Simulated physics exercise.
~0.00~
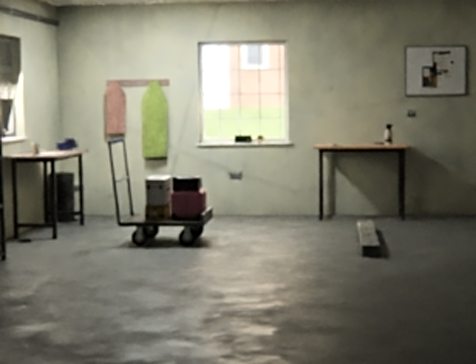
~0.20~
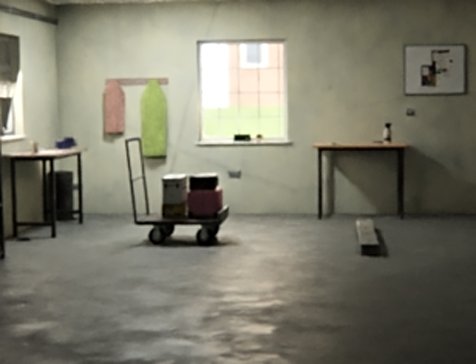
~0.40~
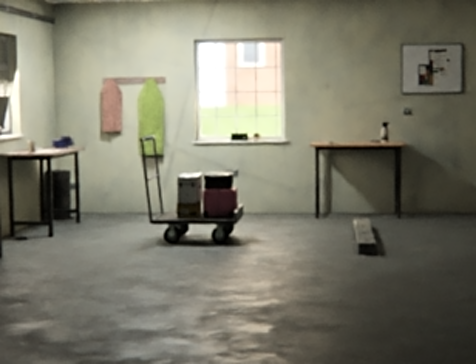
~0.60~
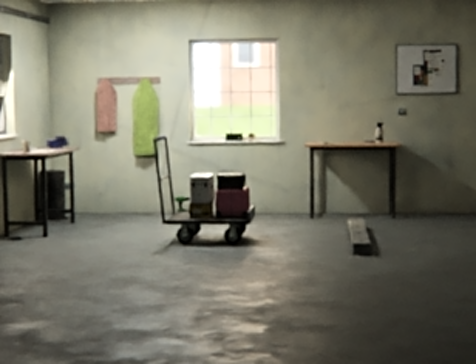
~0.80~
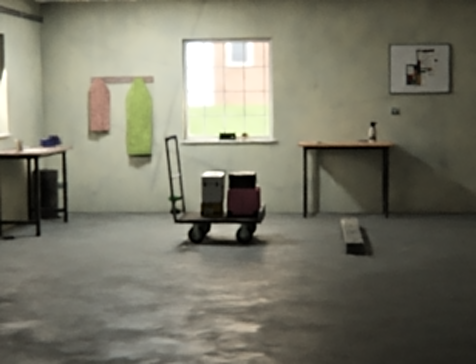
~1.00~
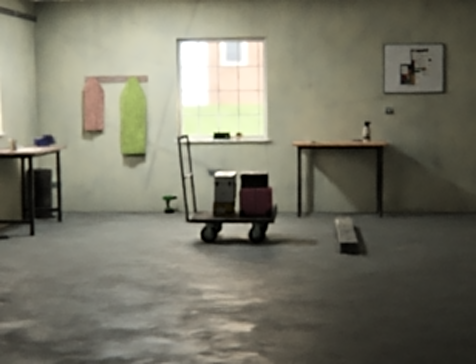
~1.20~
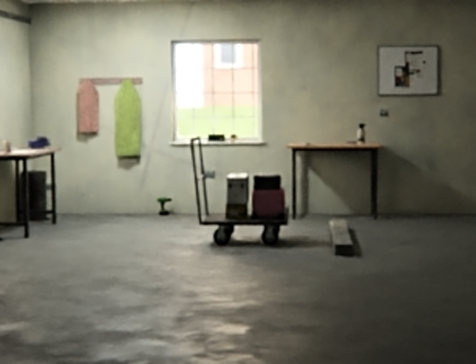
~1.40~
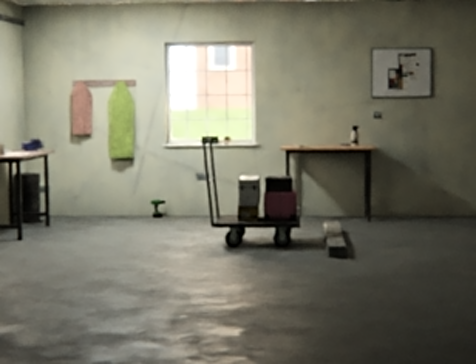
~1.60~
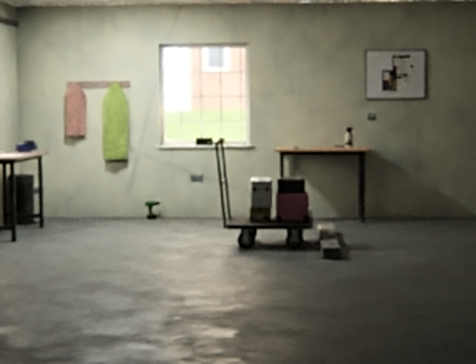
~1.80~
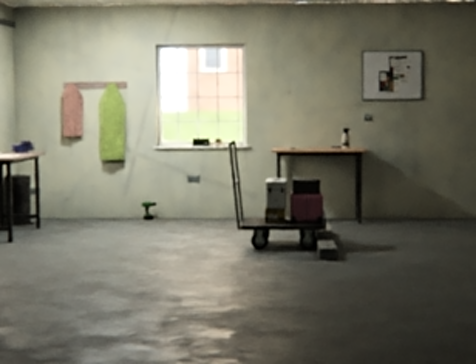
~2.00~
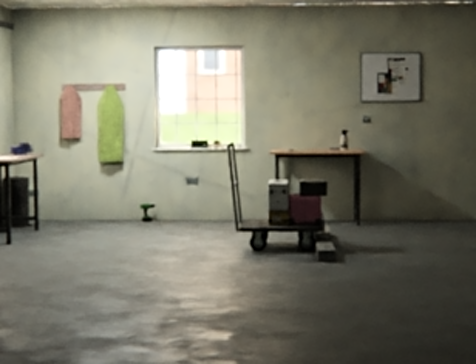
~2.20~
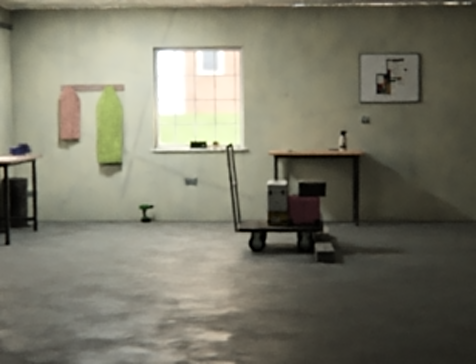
In a bare room with a window and tables, a flat trolley carrying a white toolbox, a black case, a pink suitcase and another parcel rolls right until it stops against a low kerb, the black case shifting slightly forward as the whole load stays aboard.
